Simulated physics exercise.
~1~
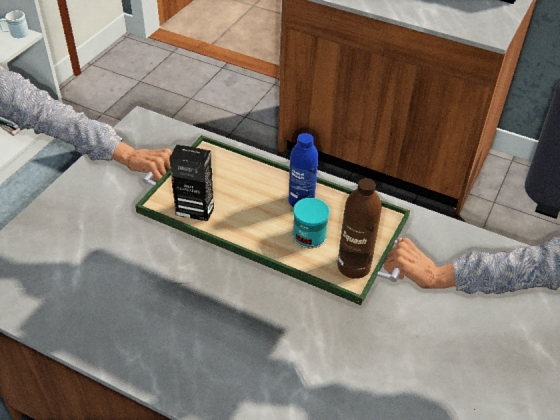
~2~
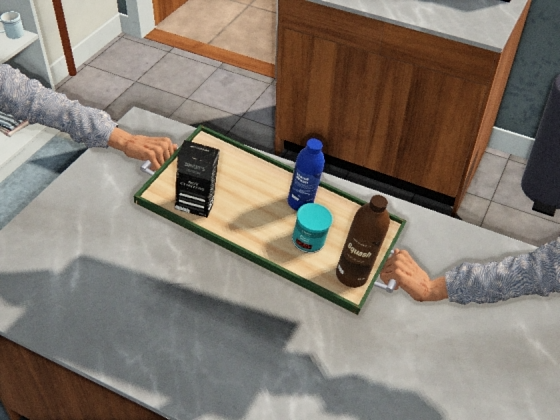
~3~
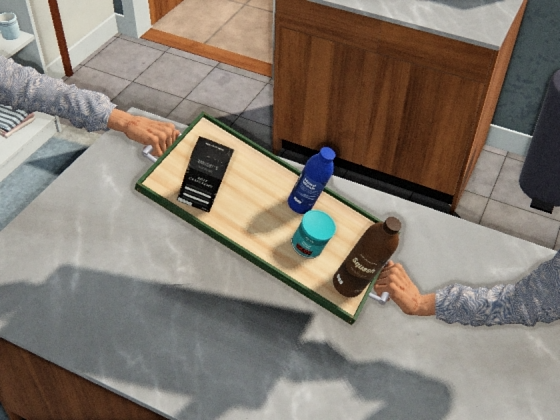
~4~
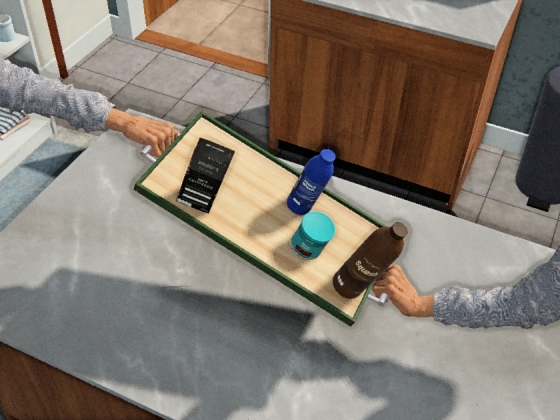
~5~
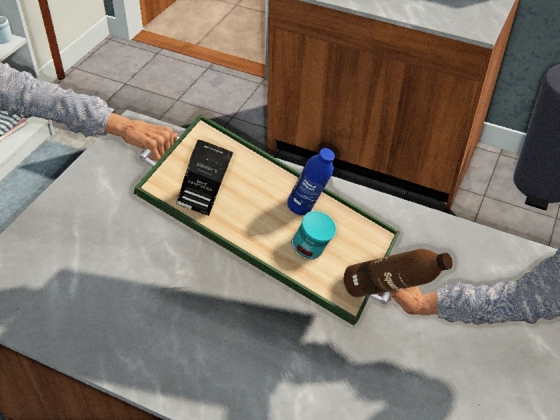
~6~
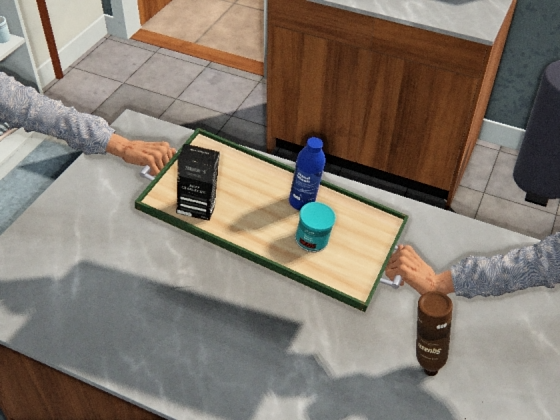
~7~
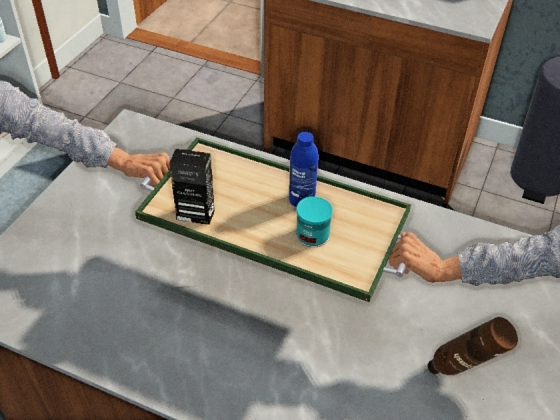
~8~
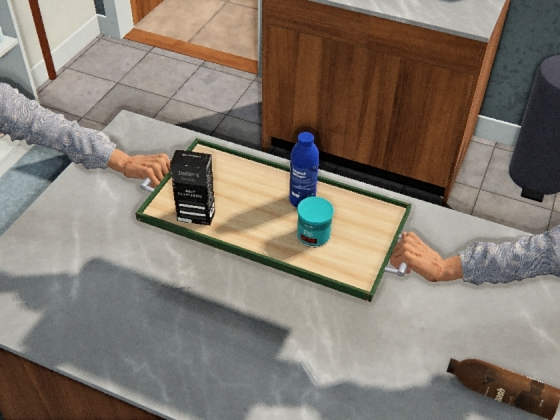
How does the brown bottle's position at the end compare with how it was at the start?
At the start the brown bottle stood upright at the right end of the tray. By the end it was off the tray and lying on its side at the lower right.
